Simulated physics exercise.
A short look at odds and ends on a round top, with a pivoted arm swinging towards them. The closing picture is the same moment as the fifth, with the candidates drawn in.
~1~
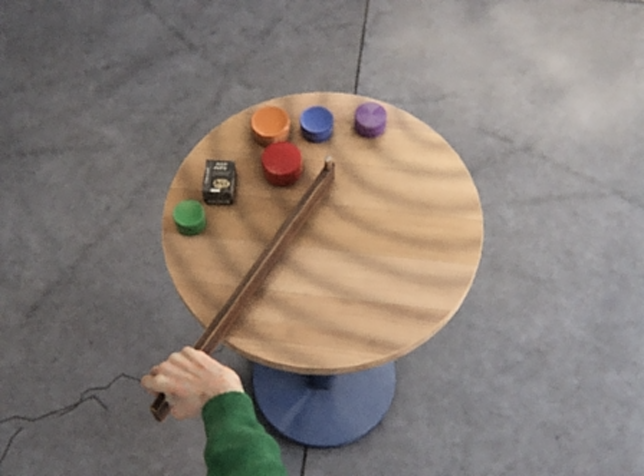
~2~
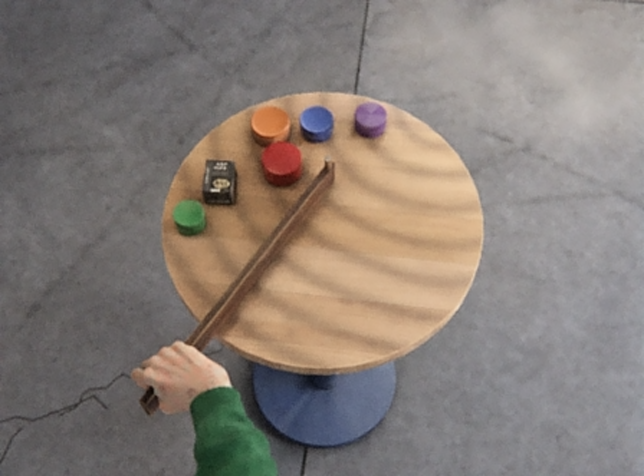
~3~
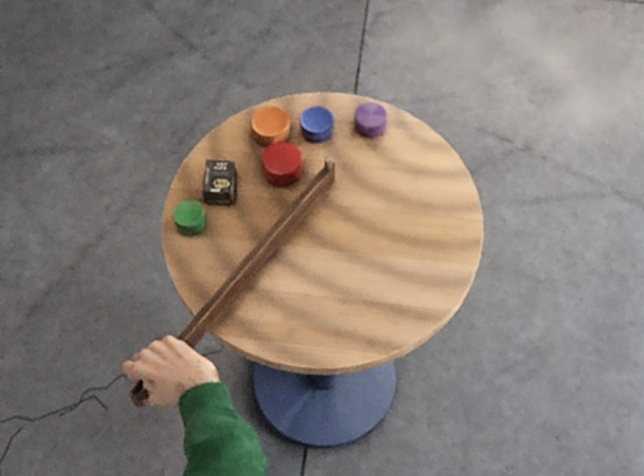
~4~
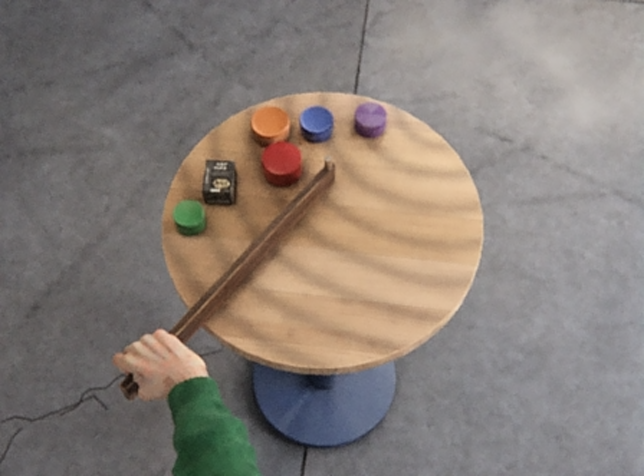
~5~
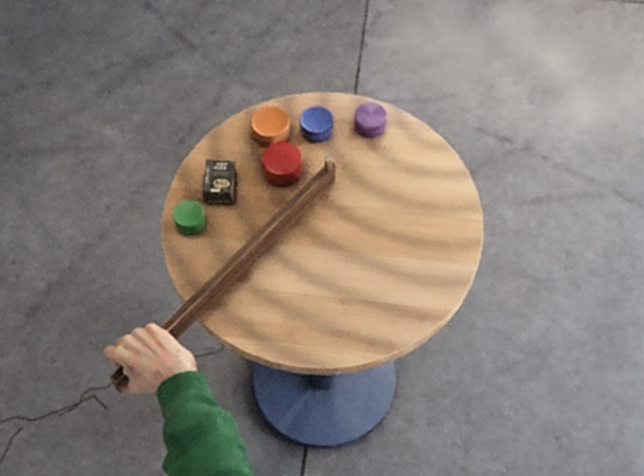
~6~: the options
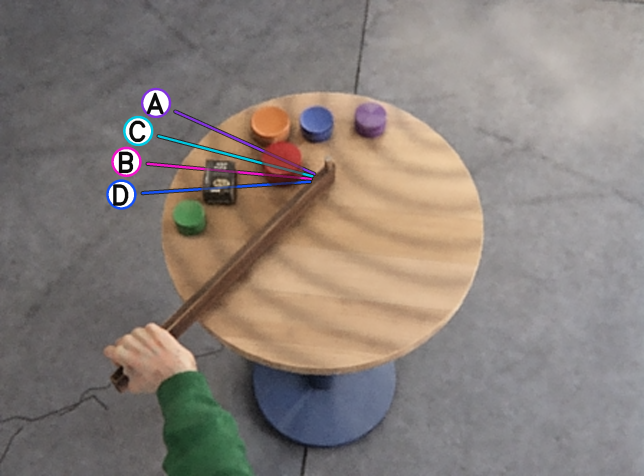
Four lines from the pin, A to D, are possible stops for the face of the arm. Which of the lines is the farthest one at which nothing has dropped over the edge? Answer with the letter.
D.
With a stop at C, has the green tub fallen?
By then, yes.
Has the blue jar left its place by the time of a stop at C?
No.
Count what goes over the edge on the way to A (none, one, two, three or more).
By then, one.
On the marked copy, A at (243, 142); B at (228, 171); C at (235, 156); D at (227, 187).
Taking D. A third of the way, arm (244, 211); green tub (190, 218); purple tin (371, 120).
Two thirds of the way, arm (233, 189); green tub (181, 196); purple tin (371, 120).
When it is over, arm (231, 174); green tub (177, 173); black packet (215, 166); nothing has fallen.
As for the rest, A drops the green tub; B drops the green tub; C drops the green tub.
